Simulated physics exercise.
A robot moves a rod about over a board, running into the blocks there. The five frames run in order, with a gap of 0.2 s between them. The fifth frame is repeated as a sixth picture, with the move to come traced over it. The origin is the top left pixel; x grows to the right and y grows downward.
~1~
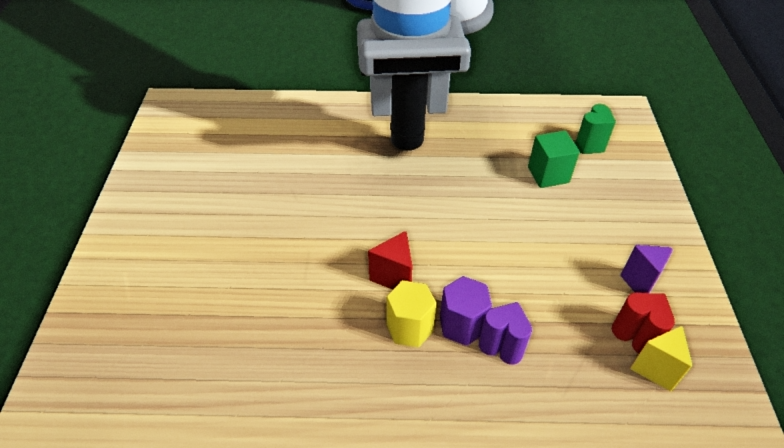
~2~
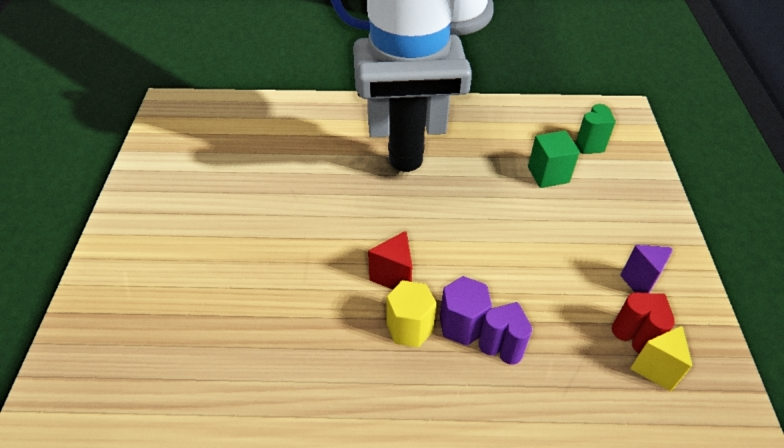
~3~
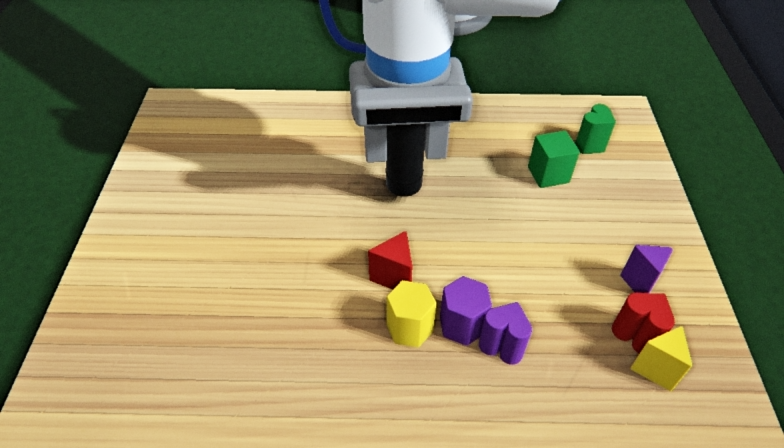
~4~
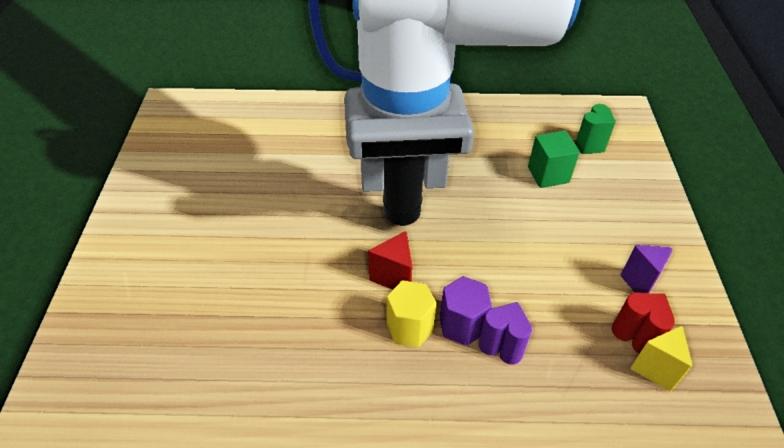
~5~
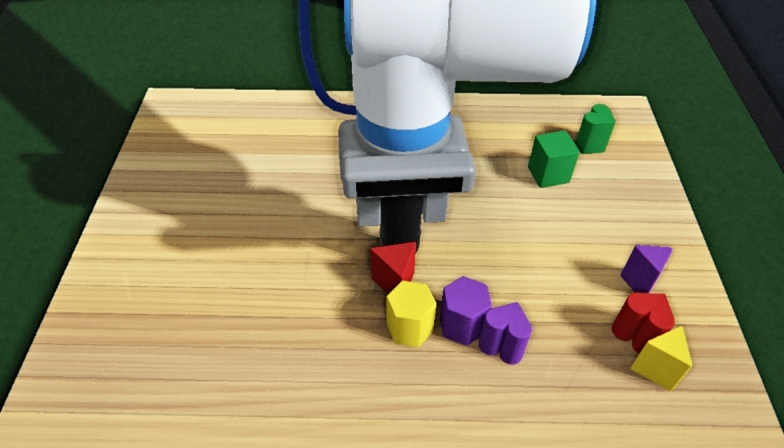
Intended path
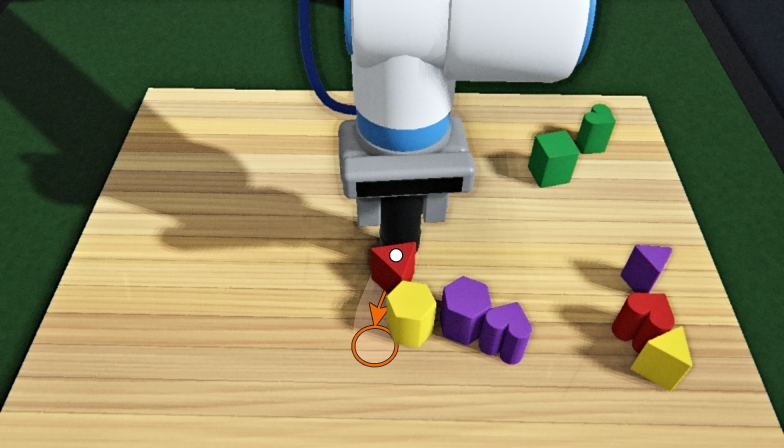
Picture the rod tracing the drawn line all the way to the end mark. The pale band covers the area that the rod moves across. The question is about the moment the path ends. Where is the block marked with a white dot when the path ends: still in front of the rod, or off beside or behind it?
Answer: Still ahead.
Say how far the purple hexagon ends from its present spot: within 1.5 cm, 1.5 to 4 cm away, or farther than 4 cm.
Band: Under 1.5 cm.
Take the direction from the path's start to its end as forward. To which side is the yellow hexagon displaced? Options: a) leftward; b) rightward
(a)
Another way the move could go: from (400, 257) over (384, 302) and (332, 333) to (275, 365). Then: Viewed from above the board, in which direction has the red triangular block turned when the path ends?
Counter-clockwise, from overhead.
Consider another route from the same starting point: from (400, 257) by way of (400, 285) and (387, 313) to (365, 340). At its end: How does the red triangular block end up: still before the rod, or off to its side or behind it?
The rod will still be pushing it.
Drawn move, from (400, 257) by way of (389, 283) and (377, 313) to (375, 346); the dot is on the red triangular block.
The first path, step by step. Halfway along, rod (382, 288); red triangular block (381, 301); yellow hexagon (417, 317), turned 40° anticlockwise.
At the end, rod (375, 336); red triangular block (378, 353); yellow hexagon (422, 325), turned 70° anticlockwise; purple hexagon still.
